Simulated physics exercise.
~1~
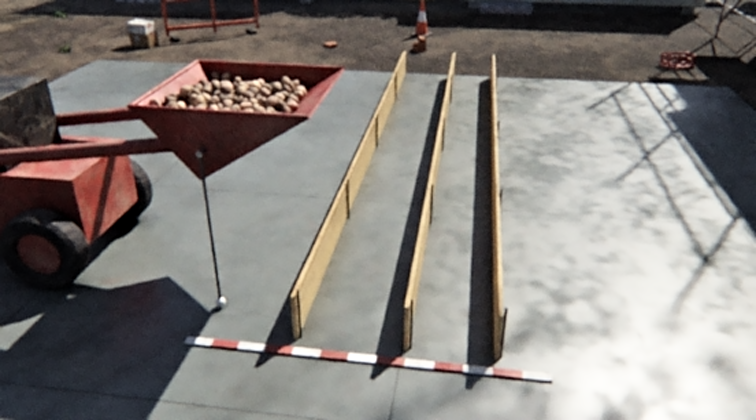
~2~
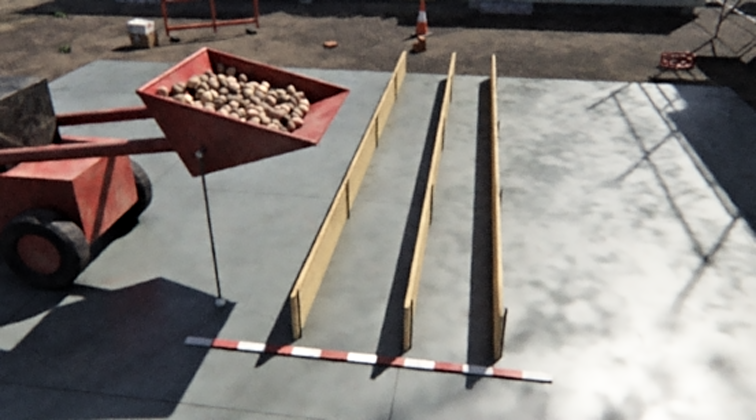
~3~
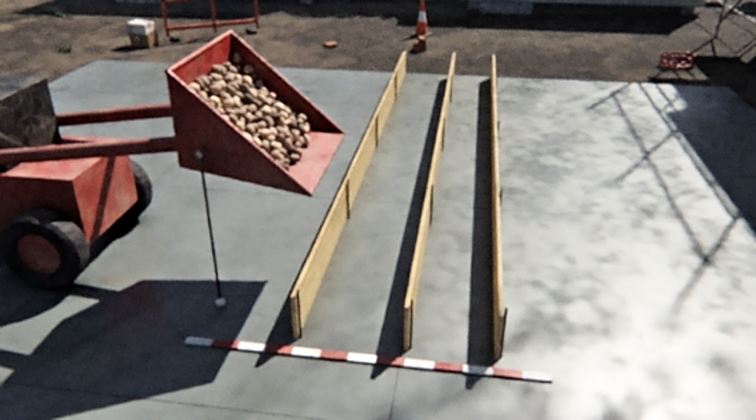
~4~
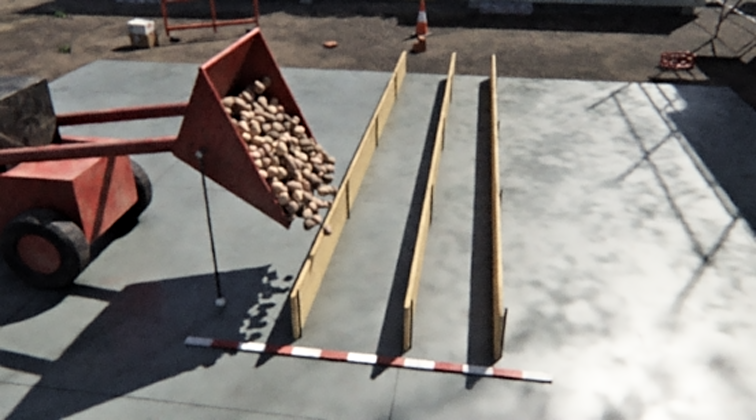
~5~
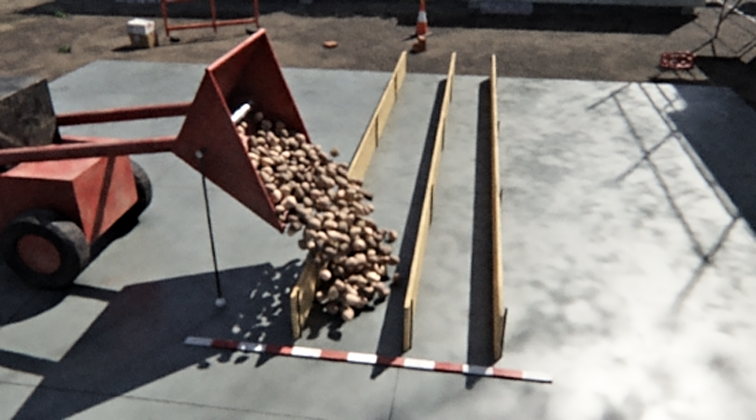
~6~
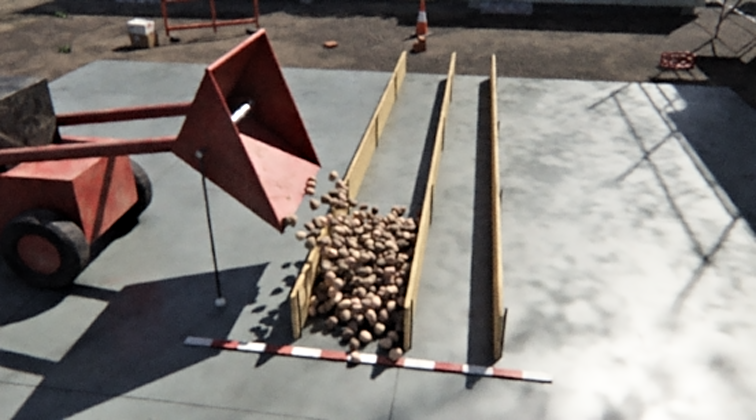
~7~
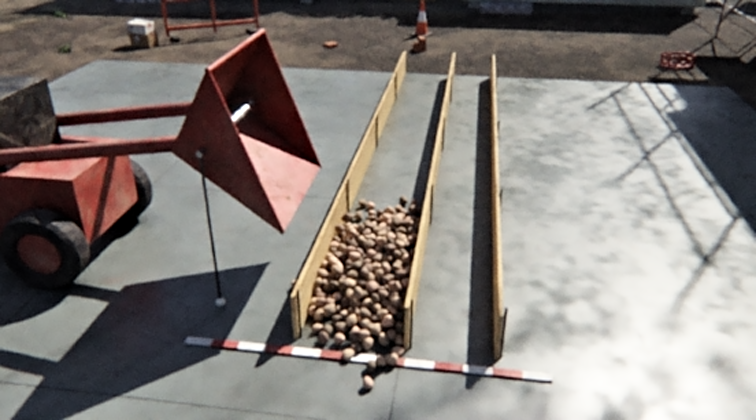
The clip opens on a red loader at the left, holding a bucket of smooth, rounded stones above a sunlit grey floor, beside three long wooden planks and a red and white striped bar. The bucket tips gently towards the right, and the stones slide down to its lip. They begin to spill over the edge, then pour in a thick stream into the channel between the left and middle planks. The bucket stops tilting and holds still while the last stones drop out. It ends empty, with the stones heaped in that nearer channel, a few resting by the striped bar.
